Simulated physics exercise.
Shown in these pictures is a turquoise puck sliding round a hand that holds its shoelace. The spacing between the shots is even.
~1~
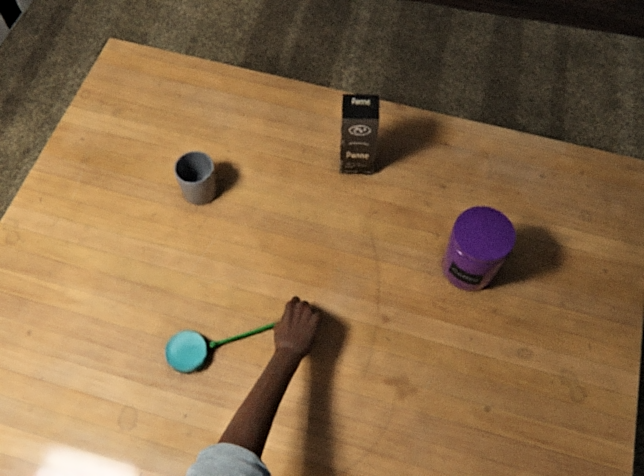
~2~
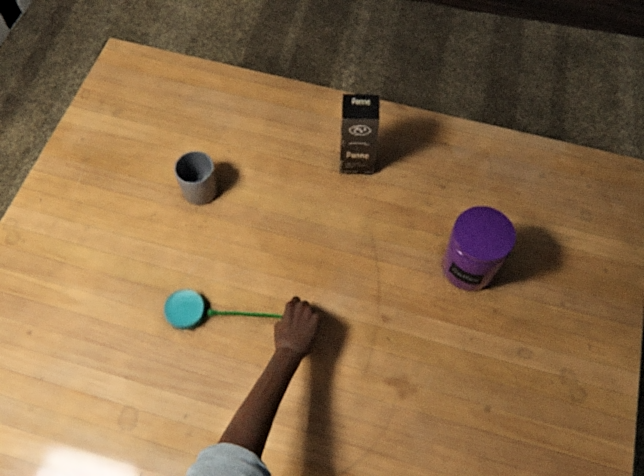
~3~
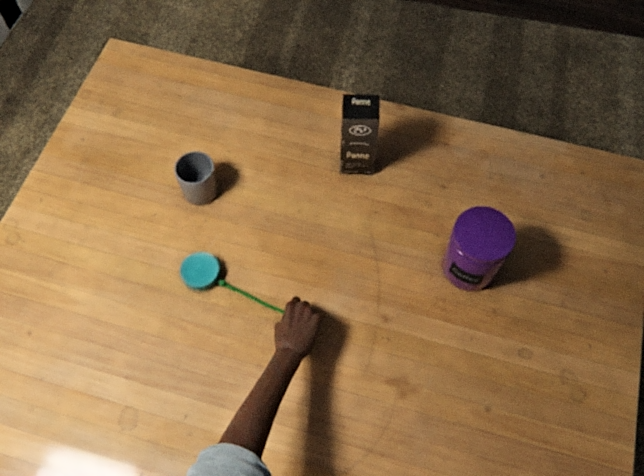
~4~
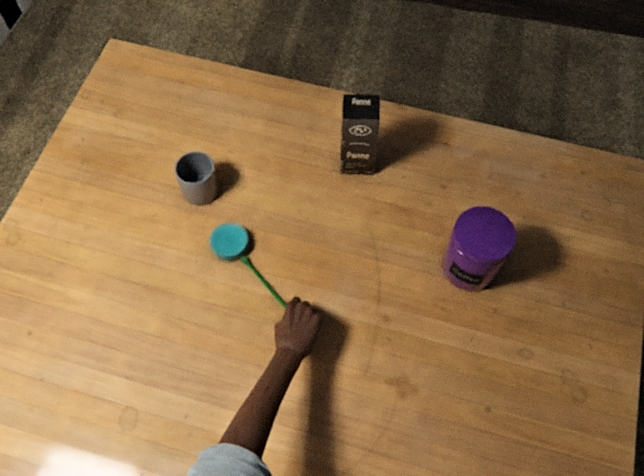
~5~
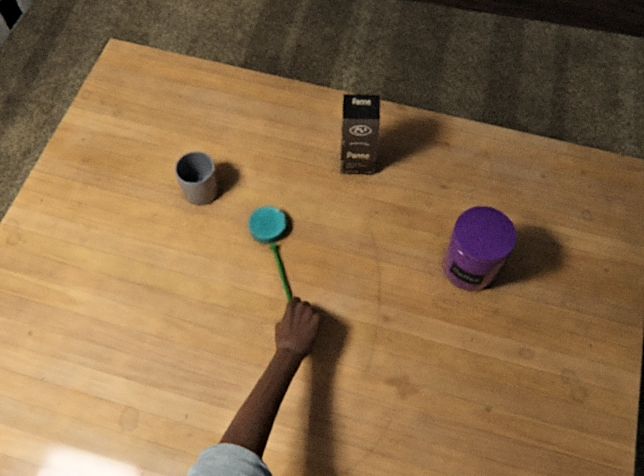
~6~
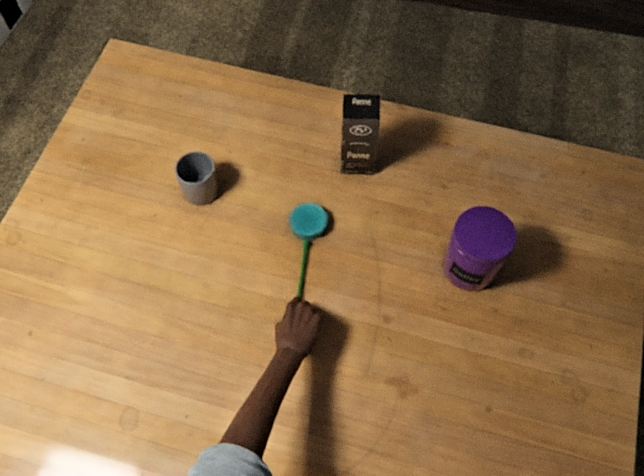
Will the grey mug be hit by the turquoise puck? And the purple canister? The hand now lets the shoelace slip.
As for the outcome, the grey mug will not be hit, the purple canister will be hit.
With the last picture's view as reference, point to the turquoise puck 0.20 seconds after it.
(429, 252).
Then, 0.08 s later than the last view, puck near (388, 240).
Then, 0.20 s later than the last view, puck near (430, 251); purple canister pushed aside.
Finally, puck near (430, 251); purple canister pushed aside. The grey mug remains clear and the purple canister takes the knock.
